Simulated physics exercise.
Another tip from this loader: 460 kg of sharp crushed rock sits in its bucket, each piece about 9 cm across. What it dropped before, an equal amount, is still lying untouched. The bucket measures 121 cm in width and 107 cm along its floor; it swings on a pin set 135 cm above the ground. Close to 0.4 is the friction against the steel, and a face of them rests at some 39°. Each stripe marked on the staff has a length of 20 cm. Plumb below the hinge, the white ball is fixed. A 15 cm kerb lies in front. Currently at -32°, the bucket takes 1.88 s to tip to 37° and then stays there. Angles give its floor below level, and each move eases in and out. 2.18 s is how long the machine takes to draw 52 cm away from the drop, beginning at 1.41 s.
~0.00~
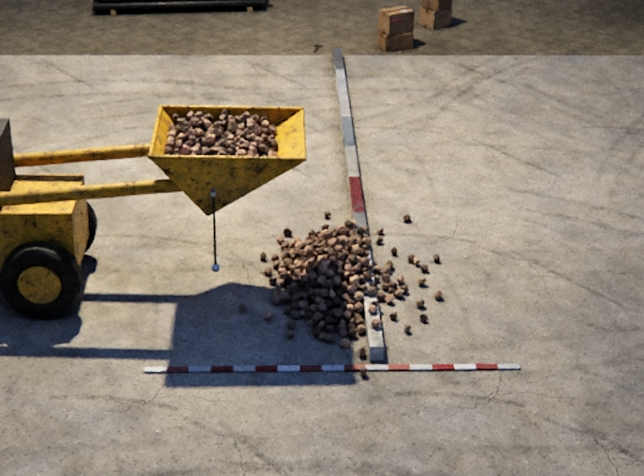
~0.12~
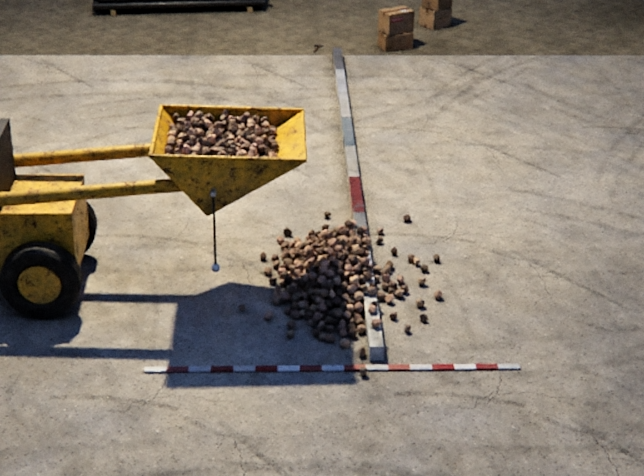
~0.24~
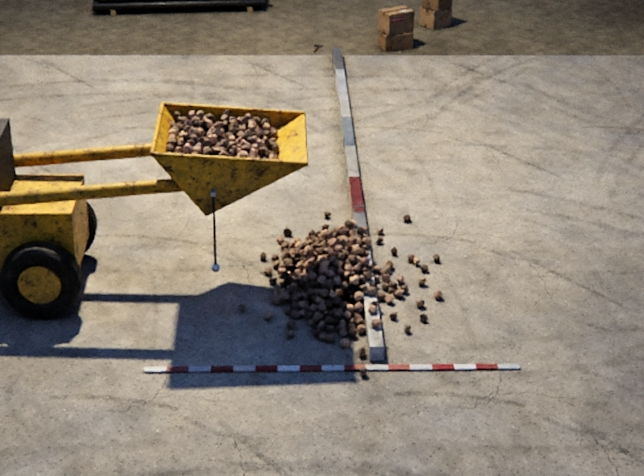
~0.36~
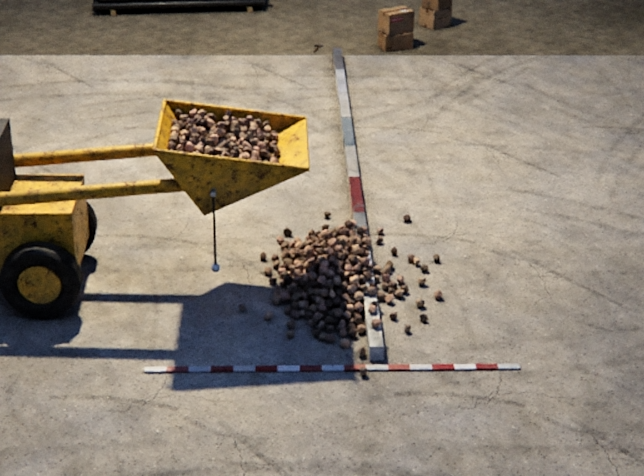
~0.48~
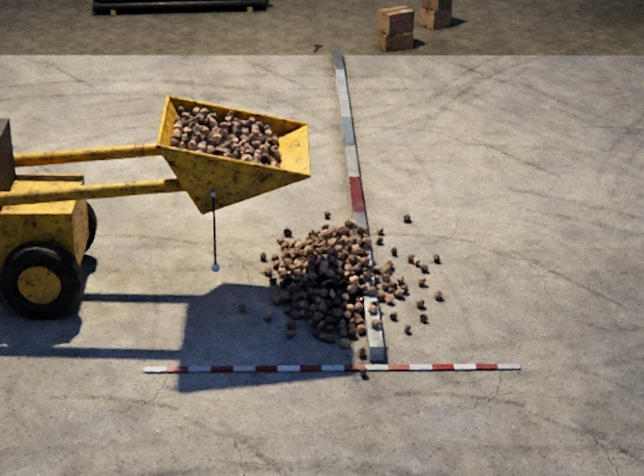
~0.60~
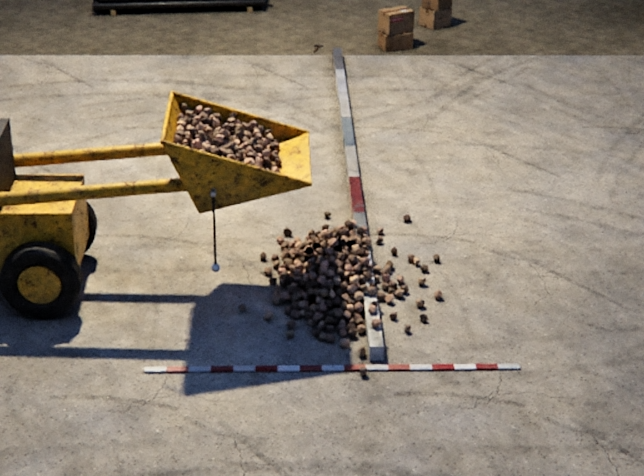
A yellow loader's bucket full of brown stones rotates slightly clockwise, its right edge lowering while the stones shift a little inside, and a heap of similar stones lies still across a kerb on the concrete floor.
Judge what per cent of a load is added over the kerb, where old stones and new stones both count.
The amount added is about 0 per cent of a load.
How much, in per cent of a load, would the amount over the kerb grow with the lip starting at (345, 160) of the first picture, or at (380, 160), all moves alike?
Near 20 in a hundred first, near 65 in a hundred second.
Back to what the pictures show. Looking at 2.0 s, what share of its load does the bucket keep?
Roughly 60 per cent remains inside.
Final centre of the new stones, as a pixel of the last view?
Centre at roughly (289, 270).
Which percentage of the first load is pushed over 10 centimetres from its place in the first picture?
Near 0 per cent, I reckon.
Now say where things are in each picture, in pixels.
The bucket is at -32°, its lip at (306, 159); the top of the load is at (210, 128). The earlier load is highest near (335, 254), 35 cm above ground level, 94 % on this side of the kerb, 6 % over the kerb, in the first picture.
The bucket is at -31°, its lip at (307, 161); the top of the load is at (203, 127); the stones move at 0.1 m/s on average, in the second picture.
Lip at (308, 164), floor tilted -29°, highest stones at (198, 126); the stones move at 0.1 m/s on average, in the third picture.
Lip at (309, 169), floor tilted -25°, highest stones at (188, 126); the stones move at 0.1 m/s on average, in the fourth picture.
The bucket is at -21°, its lip at (311, 176); the top of the load is at (187, 123); the stones move at 0.2 m/s on average, in the fifth picture.
Lip at (312, 185), floor tilted -15°, highest stones at (191, 121); the stones move at 0.2 m/s on average, in the sixth picture.
After 1.4 s the floor is at 26°; in per cent of one load, 100 in the bucket, 94 on this side of the kerb, 6 over the kerb; the foremost stones are at (423, 274).
After 2.0 s the floor is at 37°; in per cent of one load, 61 in the bucket, 134 on this side of the kerb, 6 over the kerb; the foremost stones are at (423, 274).
After 4.0 s the floor is at 37°; in per cent of one load, 0 in the bucket, 194 on this side of the kerb, 6 over the kerb; the foremost stones are at (425, 271).
After 6.9 s the floor is at 37°; in per cent of one load, 0 in the bucket, 194 on this side of the kerb, 6 over the kerb; the foremost stones are at (425, 271). Net gain over the kerb, 0.
